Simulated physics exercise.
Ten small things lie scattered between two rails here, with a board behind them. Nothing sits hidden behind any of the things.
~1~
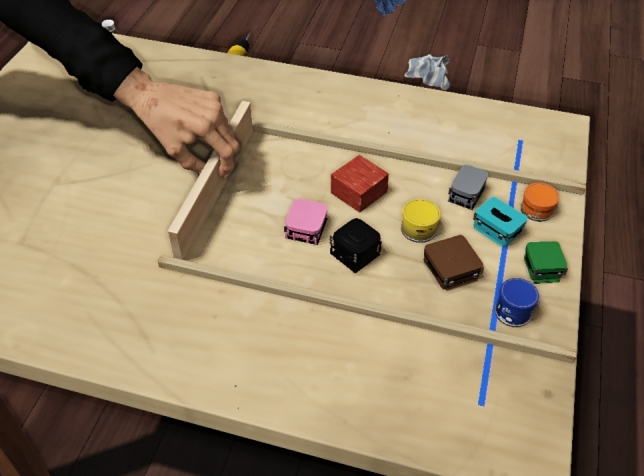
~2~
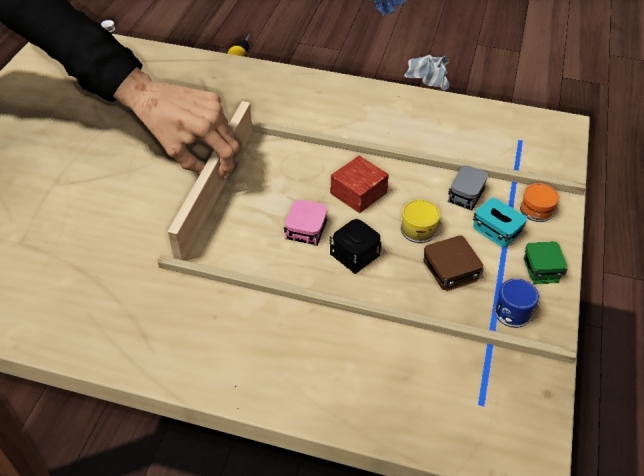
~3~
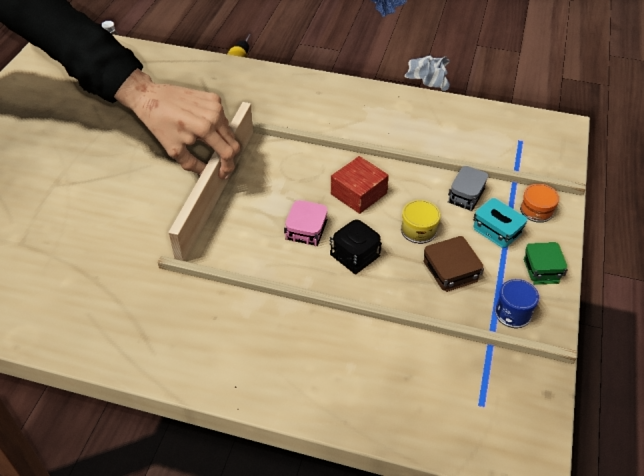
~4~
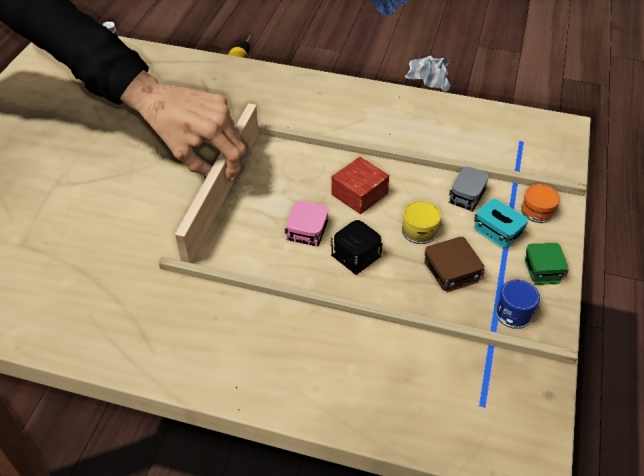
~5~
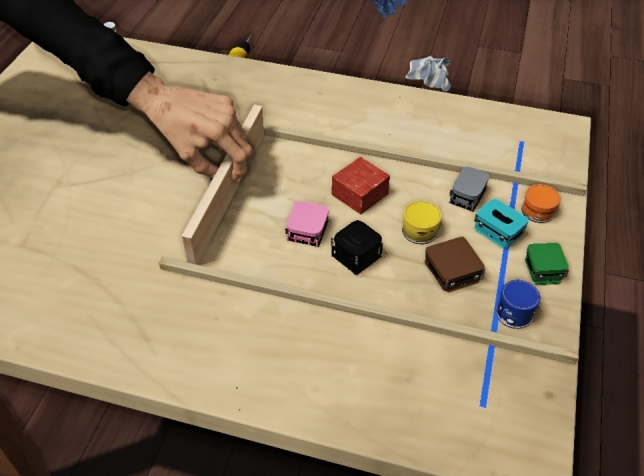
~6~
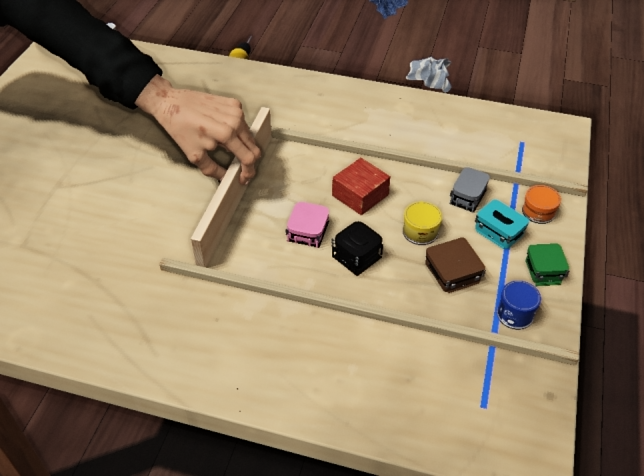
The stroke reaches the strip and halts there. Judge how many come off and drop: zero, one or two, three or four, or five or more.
A couple at most slip off, not zero.
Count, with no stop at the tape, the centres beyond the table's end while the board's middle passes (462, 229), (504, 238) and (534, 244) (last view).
The numbers are 0, 2 and 6.
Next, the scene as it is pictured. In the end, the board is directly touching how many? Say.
4.
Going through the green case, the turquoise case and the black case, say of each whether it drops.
Green case - goes, turquoise case - stays, black case - stays.
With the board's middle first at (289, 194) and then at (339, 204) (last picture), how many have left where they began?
At the first point the count is 0, at the second it's 3.
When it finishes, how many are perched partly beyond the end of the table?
2, I think.
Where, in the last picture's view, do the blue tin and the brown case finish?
Near (559, 327) and (564, 298).
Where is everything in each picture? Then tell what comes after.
Green case (544, 263); orange pot (539, 202); blue tin (516, 303); board (215, 176); tape (504, 252), in the first frame.
Orange pot (539, 202); black case (356, 245), in the second frame.
Blue tin (516, 304); pink case (307, 223), in the third frame.
Green case (545, 264); brown case (453, 265), in the fourth frame.
Orange pot (541, 204); grey case (469, 189), in the fifth frame.
Green case (546, 265); orange pot (541, 204); blue tin (518, 305); board (235, 183); tape (506, 254), in the sixth frame.
Soon after, none off yet; green case at rest near (546, 265); orange pot at rest near (541, 204); blue tin at rest near (518, 305).
In the end, the number that fall off is one or two; gone, orange pot and green case.
